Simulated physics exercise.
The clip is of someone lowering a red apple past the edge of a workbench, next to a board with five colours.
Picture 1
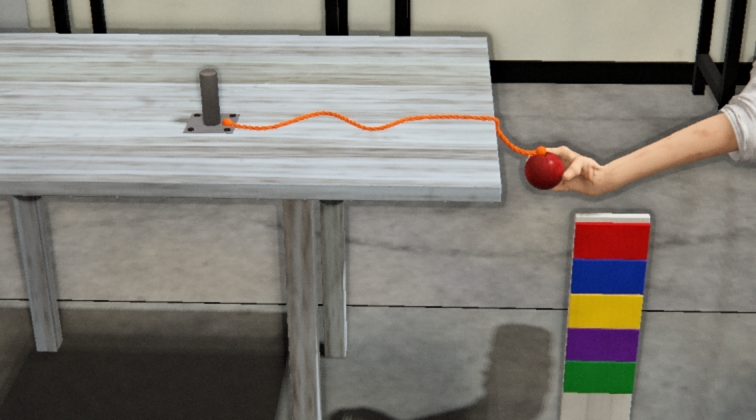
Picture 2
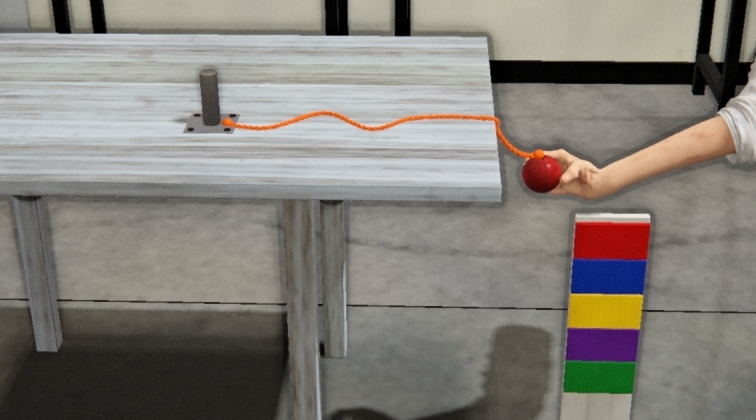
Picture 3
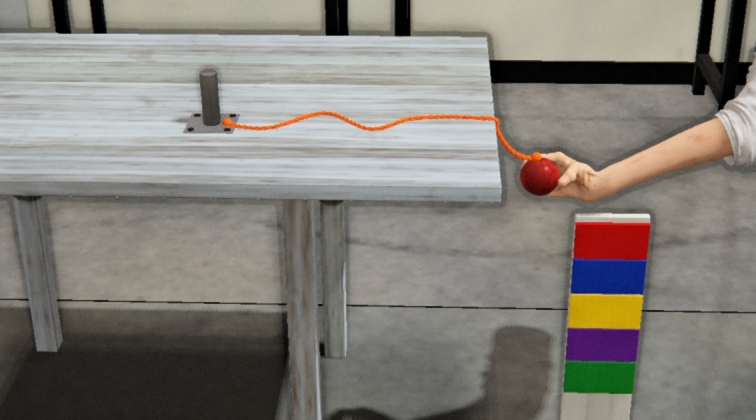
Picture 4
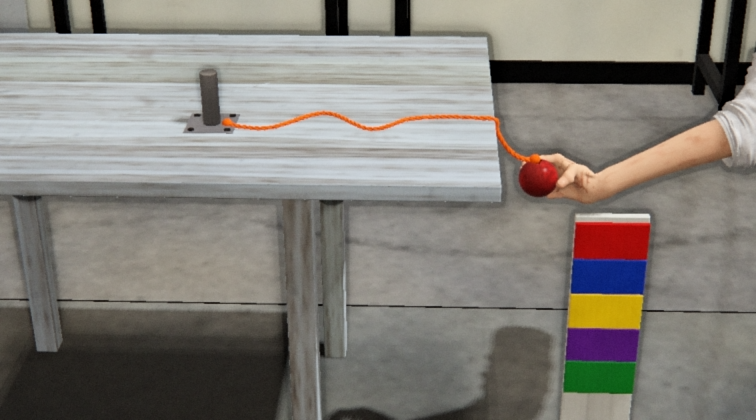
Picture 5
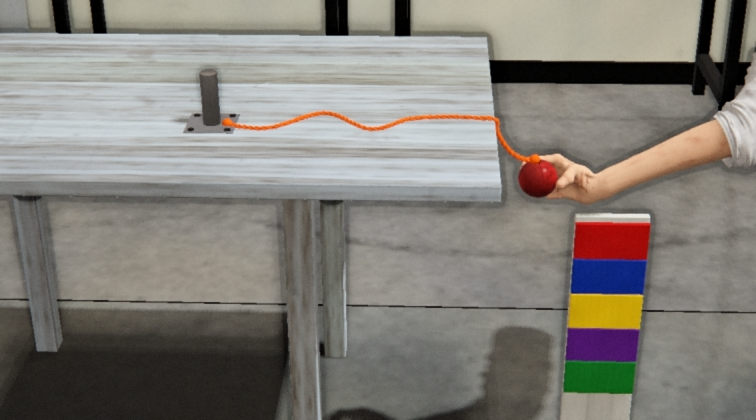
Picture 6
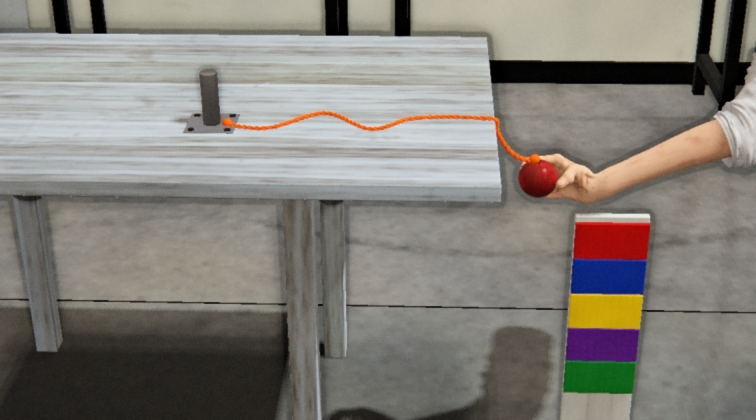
A hand held a red ball tied to a wavy orange cord beside a gray table, lowered it very slightly, then kept it still near a strip of colored blocks.
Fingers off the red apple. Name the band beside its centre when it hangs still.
Its centre hangs level with the red band.
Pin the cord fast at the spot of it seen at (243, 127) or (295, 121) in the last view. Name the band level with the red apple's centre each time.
One after the other, red; red.
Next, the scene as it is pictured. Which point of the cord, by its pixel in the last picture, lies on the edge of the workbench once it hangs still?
The one at (454, 117).
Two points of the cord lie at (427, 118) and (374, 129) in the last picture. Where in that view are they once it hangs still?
They go to (470, 121) and to (408, 122).
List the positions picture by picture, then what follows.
Red apple (544, 171); red (612, 242); blue (609, 278); yellow (605, 312); purple (602, 346); green (600, 378), in the first frame.
Red apple (542, 174); cord through (253, 128) (311, 115) (362, 127) (420, 118) (488, 119), in the second frame.
Red apple (540, 176), in the third frame.
Red apple (539, 178); cord through (253, 128) (311, 115) (362, 127) (420, 118) (488, 119), in the fourth frame.
Red apple (538, 178), in the fifth frame.
Red apple (538, 178); cord through (253, 128) (311, 115) (362, 127) (420, 118) (488, 119), in the sixth frame.
Early on, apple near (476, 242); level with red.
Midway, apple near (518, 239); level with red.
Finally, apple near (482, 242); level with red. Its middle rests at the red band.
